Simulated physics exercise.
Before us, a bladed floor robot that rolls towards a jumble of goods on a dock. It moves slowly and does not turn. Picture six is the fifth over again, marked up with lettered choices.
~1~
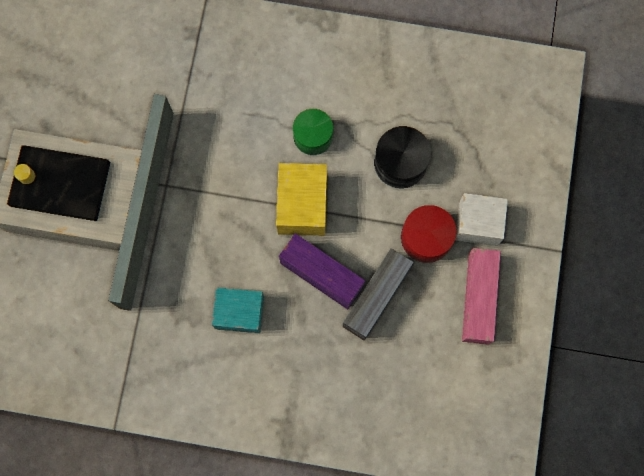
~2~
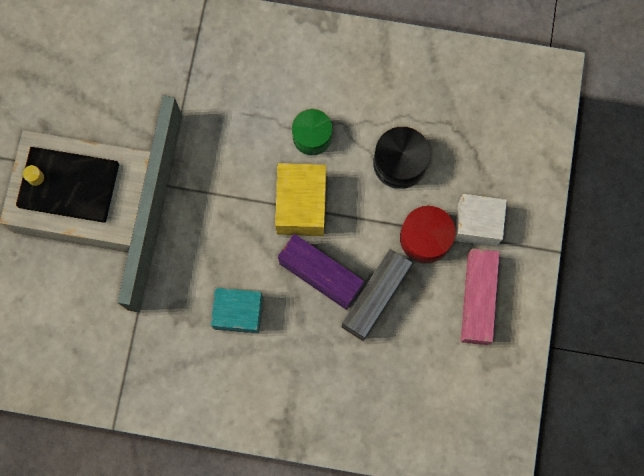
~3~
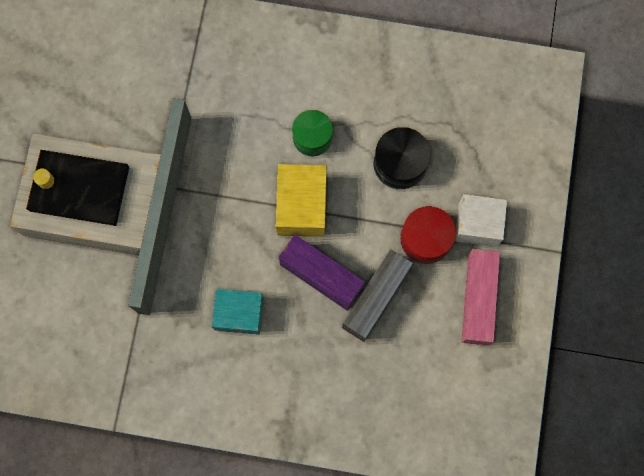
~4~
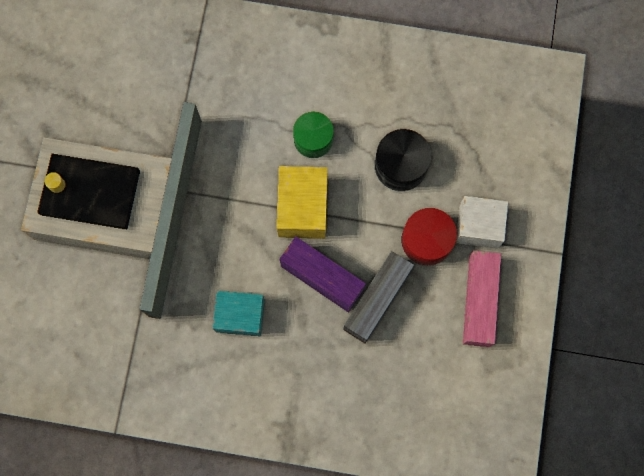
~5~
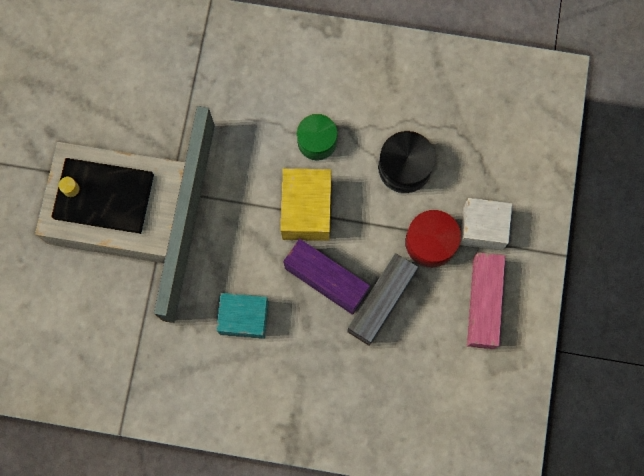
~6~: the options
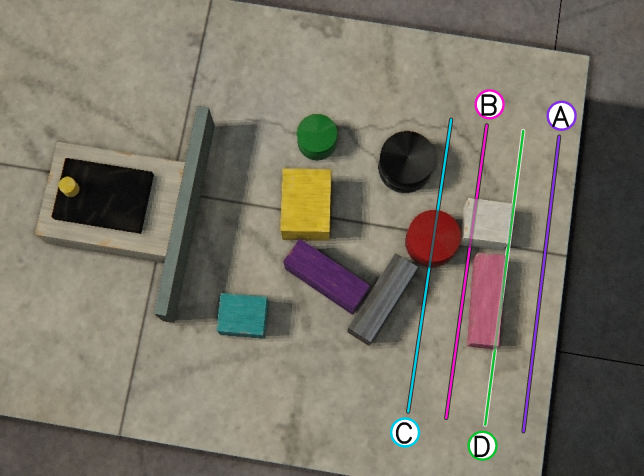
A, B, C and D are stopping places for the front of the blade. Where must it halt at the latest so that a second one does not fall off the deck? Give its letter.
As far as mark B.
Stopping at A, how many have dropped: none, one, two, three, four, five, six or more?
By then, six or more.
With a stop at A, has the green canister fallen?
No.
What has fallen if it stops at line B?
The pink bar goes over.
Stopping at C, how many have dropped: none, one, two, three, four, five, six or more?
By then, none.
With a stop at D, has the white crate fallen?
By then, yes.
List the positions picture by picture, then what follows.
The first frame shows purple bar (322, 272); white crate (481, 220); turquoise crate (239, 311).
The second frame shows robot (74, 185); yellow crate (301, 200).
The third frame shows robot (84, 188); red canister (428, 235).
The fourth frame shows robot (96, 192); black canister (402, 161).
The fifth frame shows robot (110, 196); purple bar (326, 277); white crate (485, 225); turquoise crate (244, 316).
On the marked copy, A at (542, 279); B at (467, 267); C at (430, 261); D at (505, 273).
Taking B. A third of the way, robot (211, 213); turquoise crate (299, 326); green canister (329, 140).
Two thirds of the way, robot (314, 230); pink bar (499, 302); white crate (506, 220).
When it is over, robot (395, 243); pink bar over the edge; grey stick (543, 353); one fallen.
As for the rest, A drops eight; C is within the limit but short; D drops four.
